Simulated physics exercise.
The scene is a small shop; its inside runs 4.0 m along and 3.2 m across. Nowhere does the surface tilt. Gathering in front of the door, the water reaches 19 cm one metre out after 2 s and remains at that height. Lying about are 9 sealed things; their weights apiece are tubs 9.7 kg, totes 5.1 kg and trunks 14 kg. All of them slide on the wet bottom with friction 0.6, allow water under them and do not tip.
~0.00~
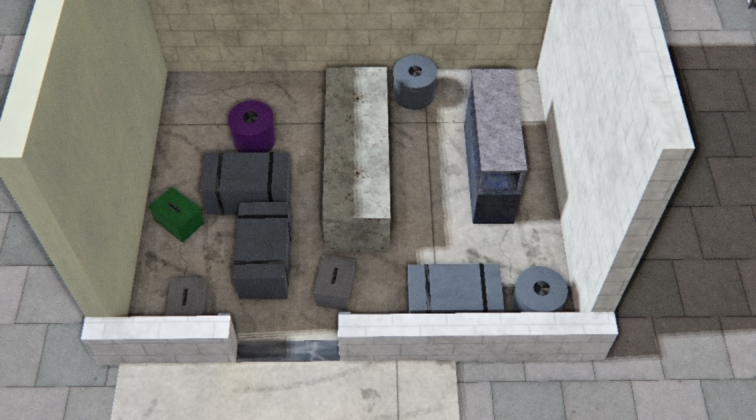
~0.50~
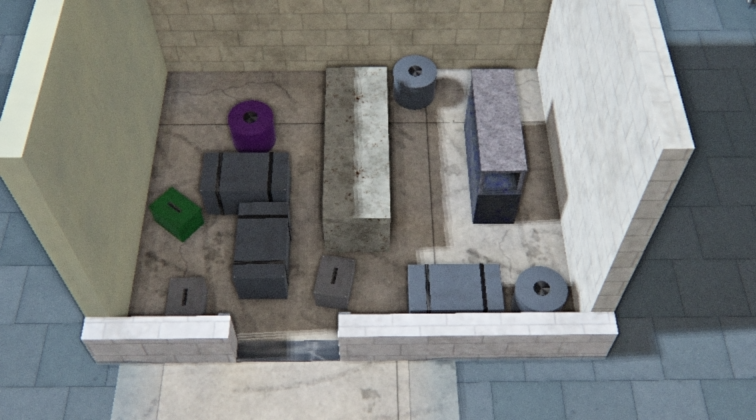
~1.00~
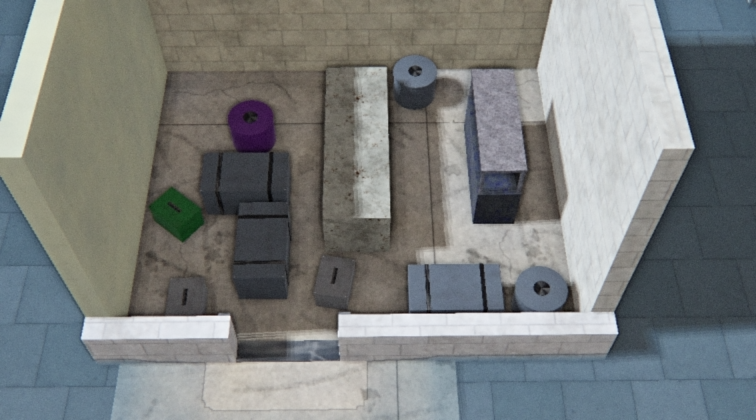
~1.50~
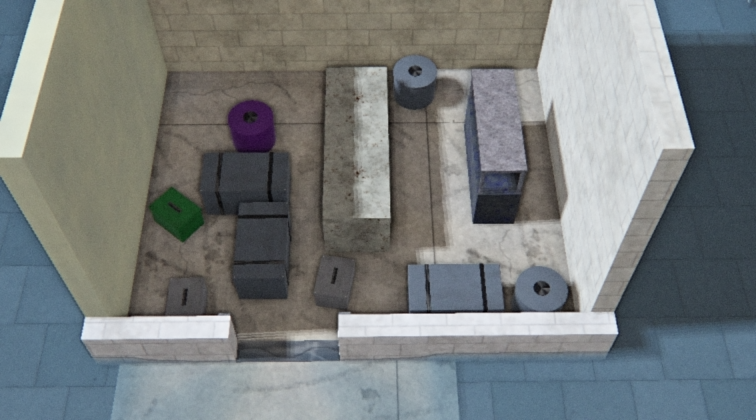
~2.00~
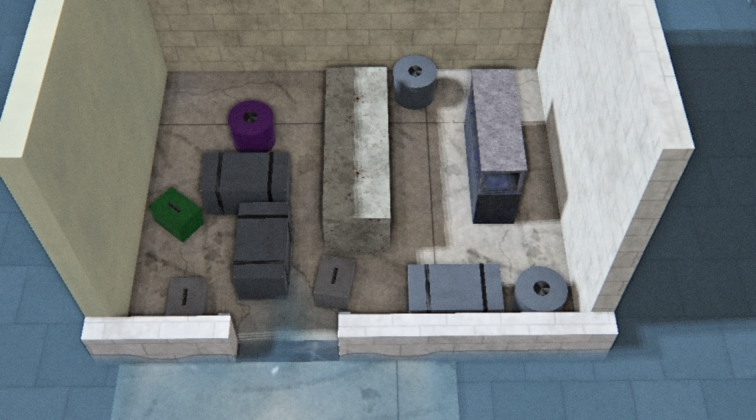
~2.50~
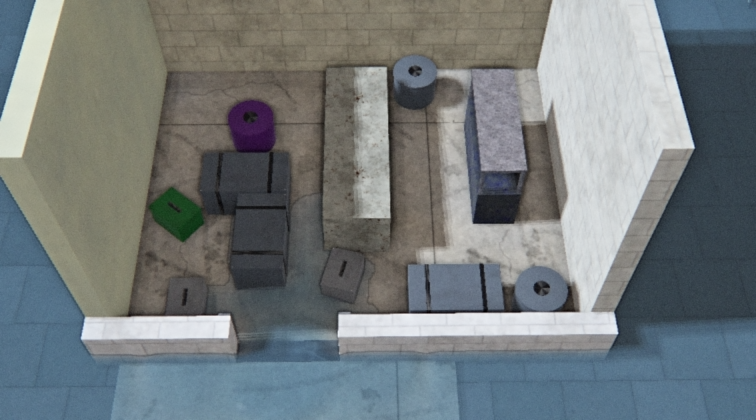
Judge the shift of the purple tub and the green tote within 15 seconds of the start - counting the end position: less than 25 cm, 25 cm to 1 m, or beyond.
By that time the purple tub has gone a long distance and the green tote has gone a long distance.
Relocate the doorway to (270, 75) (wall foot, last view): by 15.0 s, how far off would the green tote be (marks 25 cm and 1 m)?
In that case the green tote goes a long way.
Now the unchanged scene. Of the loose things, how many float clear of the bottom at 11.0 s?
Count: 8.
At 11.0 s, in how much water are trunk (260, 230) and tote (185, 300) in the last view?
I'd estimate 10 cm for the first and 10 cm for the second.
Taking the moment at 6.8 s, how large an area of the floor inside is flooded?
That flooded area is roughly 11.0 m2.
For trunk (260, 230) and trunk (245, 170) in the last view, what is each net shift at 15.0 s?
Respectively 140 and 120 cm.
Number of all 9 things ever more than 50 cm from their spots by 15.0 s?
7 in all.
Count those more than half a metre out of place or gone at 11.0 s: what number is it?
7.
After 3.5 s the purple tub is near (251, 118), 0.0 m from its start, aground; the green tote is near (167, 201), 0.1 m from its start, aground; 2 afloat.
After 6.8 s the purple tub is near (285, 73), 0.6 m from its start, afloat; the green tote is near (213, 66), 1.7 m from its start, afloat; 5 afloat.
After 11.0 s the purple tub is near (435, 68), 2.0 m from its start, afloat; the green tote is near (308, 65), 2.1 m from its start, afloat; 8 afloat.
After 15.0 s the purple tub is near (525, 62), 2.8 m from its start, afloat; the green tote is near (473, 91), 3.2 m from its start, afloat; 9 afloat.
